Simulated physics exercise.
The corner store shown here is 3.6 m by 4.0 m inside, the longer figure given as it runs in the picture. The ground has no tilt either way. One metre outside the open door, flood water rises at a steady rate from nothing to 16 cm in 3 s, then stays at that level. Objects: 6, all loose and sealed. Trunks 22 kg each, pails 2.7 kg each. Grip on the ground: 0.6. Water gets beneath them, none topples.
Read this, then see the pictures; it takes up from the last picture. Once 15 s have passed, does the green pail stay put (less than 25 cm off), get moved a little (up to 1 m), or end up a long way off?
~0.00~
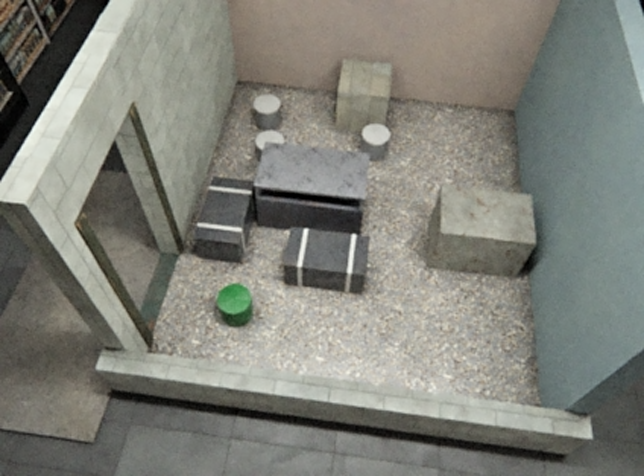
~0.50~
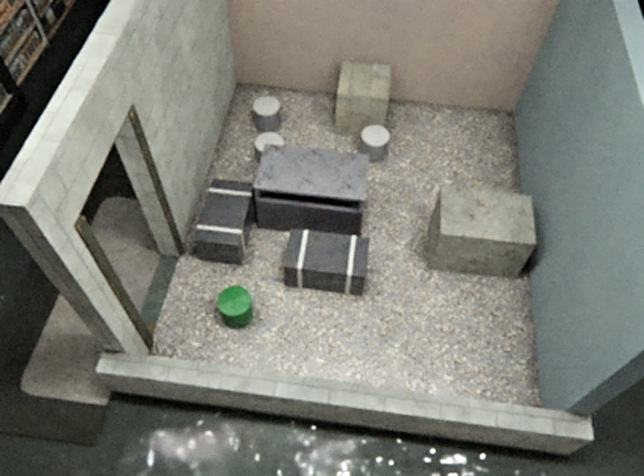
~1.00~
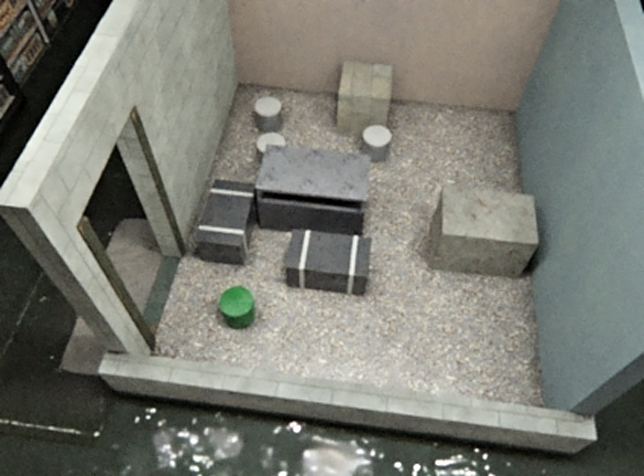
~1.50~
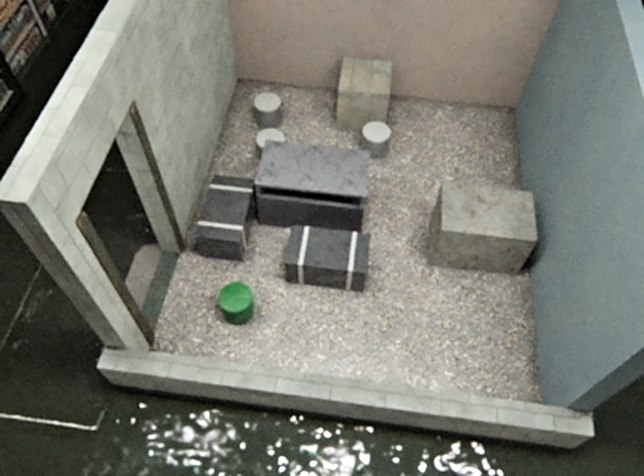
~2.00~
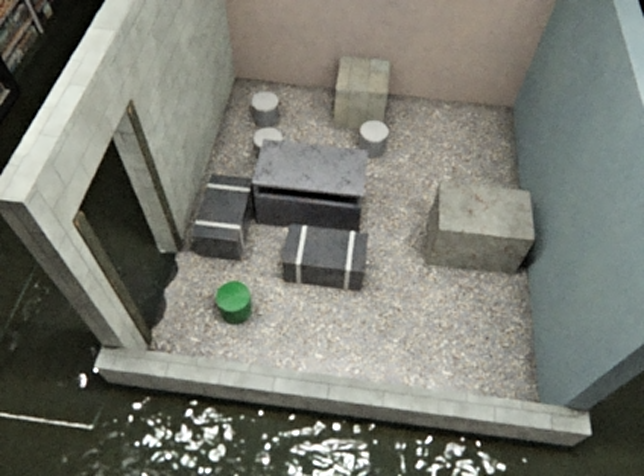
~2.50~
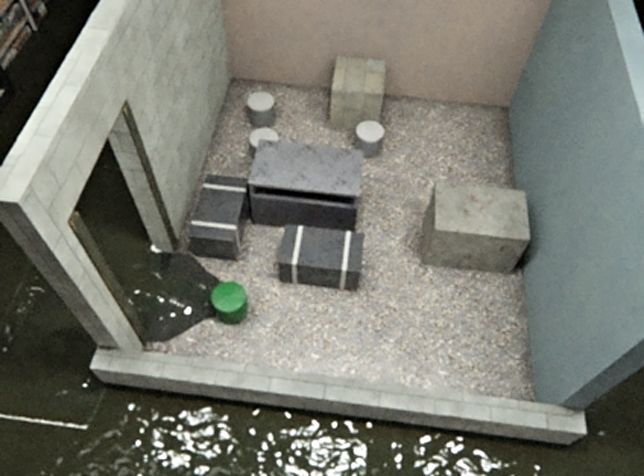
It ends up a long way off.
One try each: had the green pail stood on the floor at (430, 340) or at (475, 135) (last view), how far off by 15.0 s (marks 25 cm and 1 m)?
In that order: It travels far; it slides a little.
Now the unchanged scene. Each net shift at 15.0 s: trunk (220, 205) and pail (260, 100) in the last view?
The first is 20 cm from its start, the second 30 cm.
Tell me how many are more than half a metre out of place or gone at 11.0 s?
By then 1.
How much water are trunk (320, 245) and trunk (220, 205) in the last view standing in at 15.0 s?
Some 7 cm at the first, some 6 cm at the second.
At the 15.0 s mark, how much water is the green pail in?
10 cm or so.
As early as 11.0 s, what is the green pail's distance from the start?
200 cm, give or take.
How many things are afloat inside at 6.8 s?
My tally comes to 1.
After 3.5 s the green pail is near (283, 312), 0.5 m from its start, aground; 0 afloat.
After 6.8 s the green pail is near (508, 327), 2.6 m from its start, afloat; 1 afloat.
After 11.0 s the green pail is near (410, 255), 1.8 m from its start, afloat; 2 afloat.
After 15.0 s the green pail is near (468, 91), 3.9 m from its start, afloat; 5 afloat.
